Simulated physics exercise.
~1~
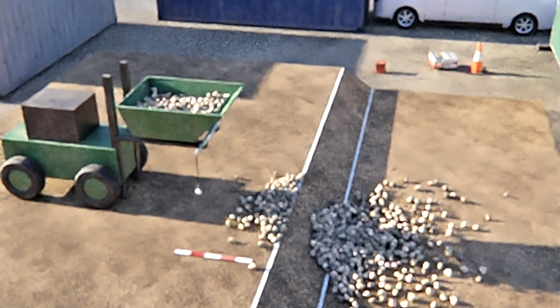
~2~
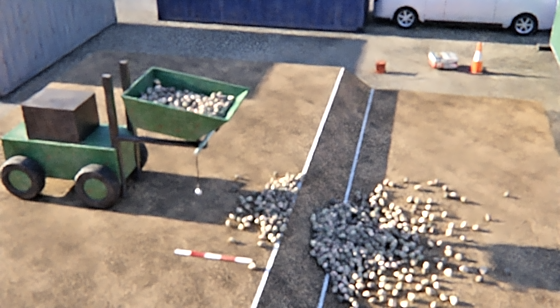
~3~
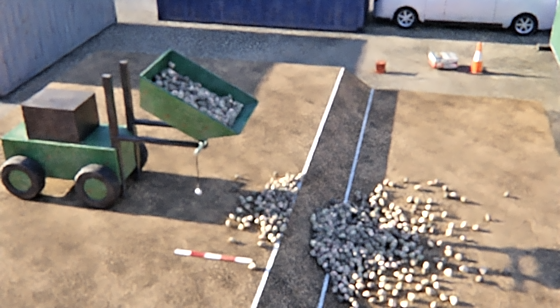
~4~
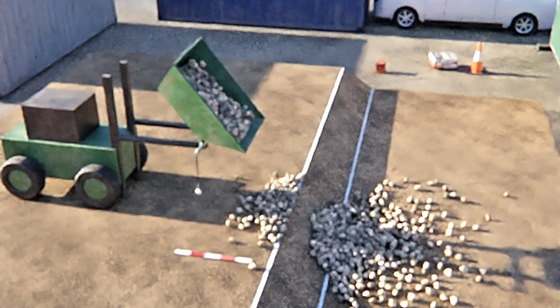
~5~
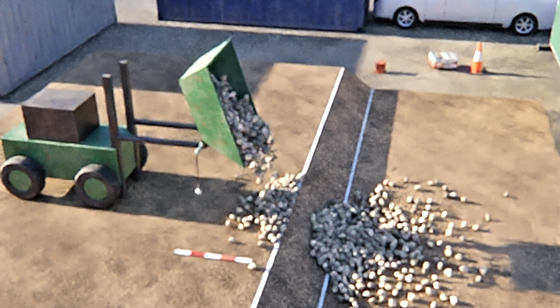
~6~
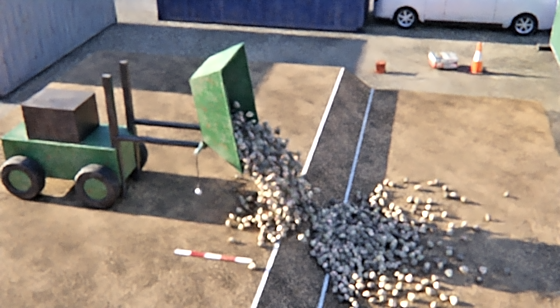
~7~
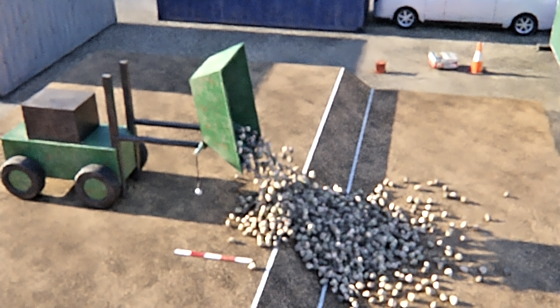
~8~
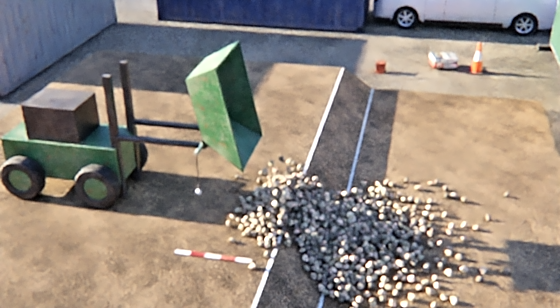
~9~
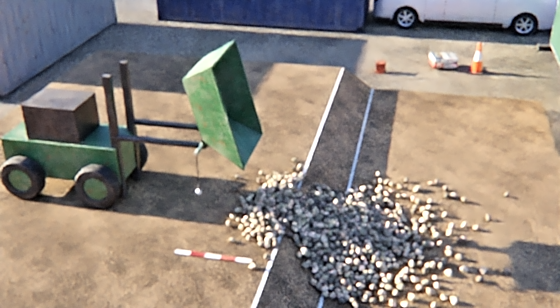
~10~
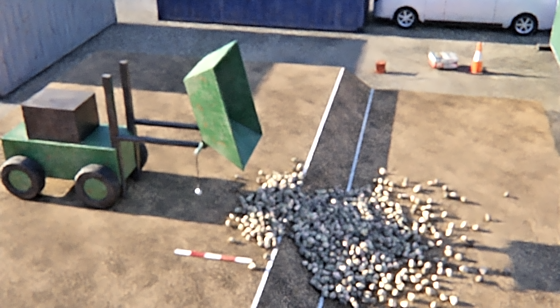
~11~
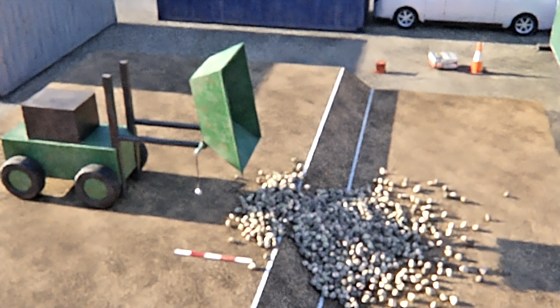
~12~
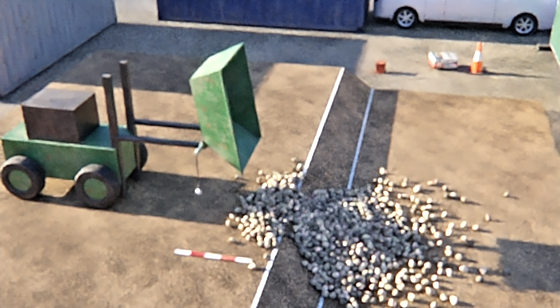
In this clip, a green wheeled machine tips its raised skip of stones forward until they pour onto the ground, spreading across two white lines and joining an earlier heap. The emptied skip rocks back slightly and forward again, ending steeply tilted above the merged pile.
